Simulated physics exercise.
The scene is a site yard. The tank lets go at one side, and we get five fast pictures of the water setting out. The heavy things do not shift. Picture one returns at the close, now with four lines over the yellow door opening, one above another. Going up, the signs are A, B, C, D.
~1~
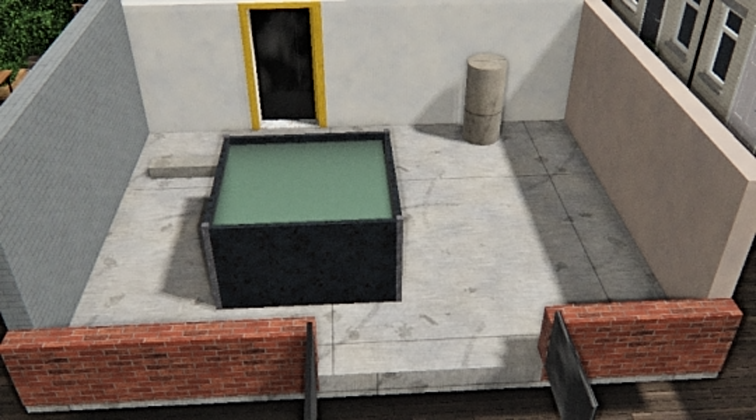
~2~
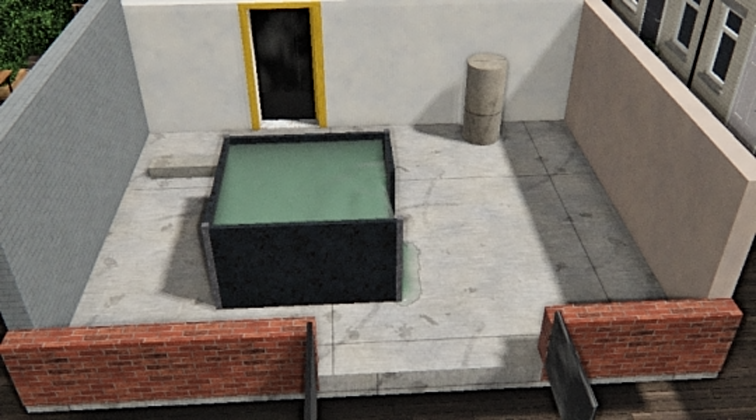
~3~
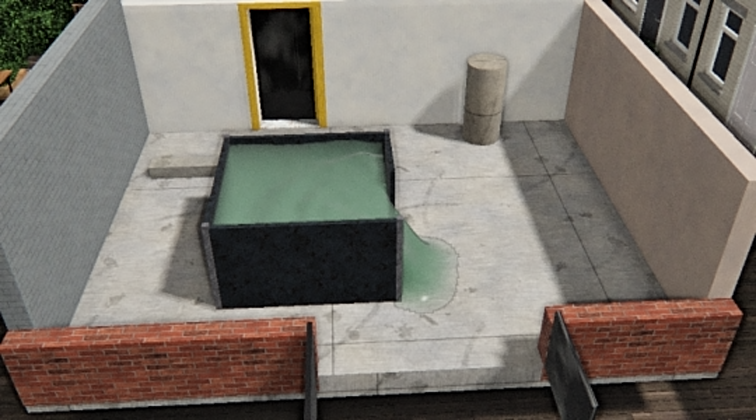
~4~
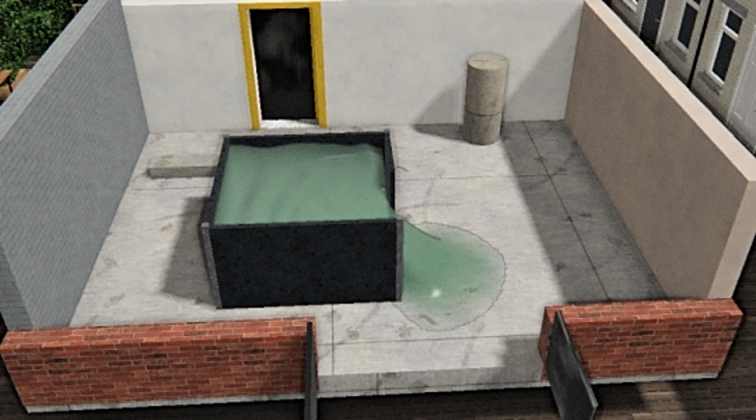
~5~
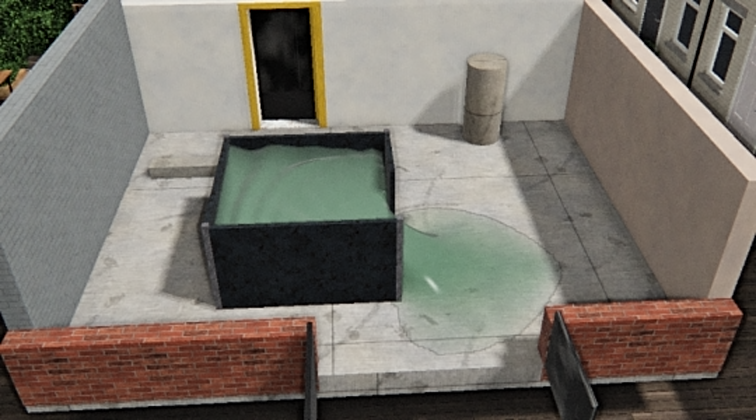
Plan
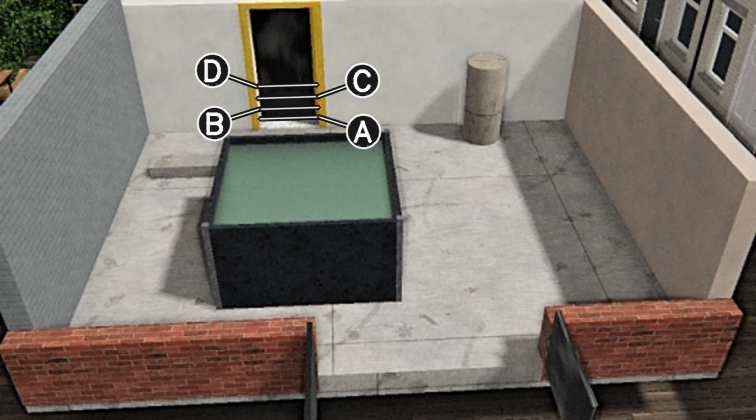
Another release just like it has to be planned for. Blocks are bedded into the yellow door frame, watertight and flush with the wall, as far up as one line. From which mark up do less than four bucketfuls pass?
The limit is A.
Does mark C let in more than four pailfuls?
No, not at all.
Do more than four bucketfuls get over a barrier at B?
No.
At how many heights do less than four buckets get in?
All of the four.
On the marked copy, A at (289, 117); B at (288, 108); C at (287, 97); D at (286, 85); from the bottom up A, B, C, D.
If A is chosen, nothing gets over.
If B is chosen, nothing gets over.
If C is chosen, nothing gets over.
If D is chosen, nothing gets over.
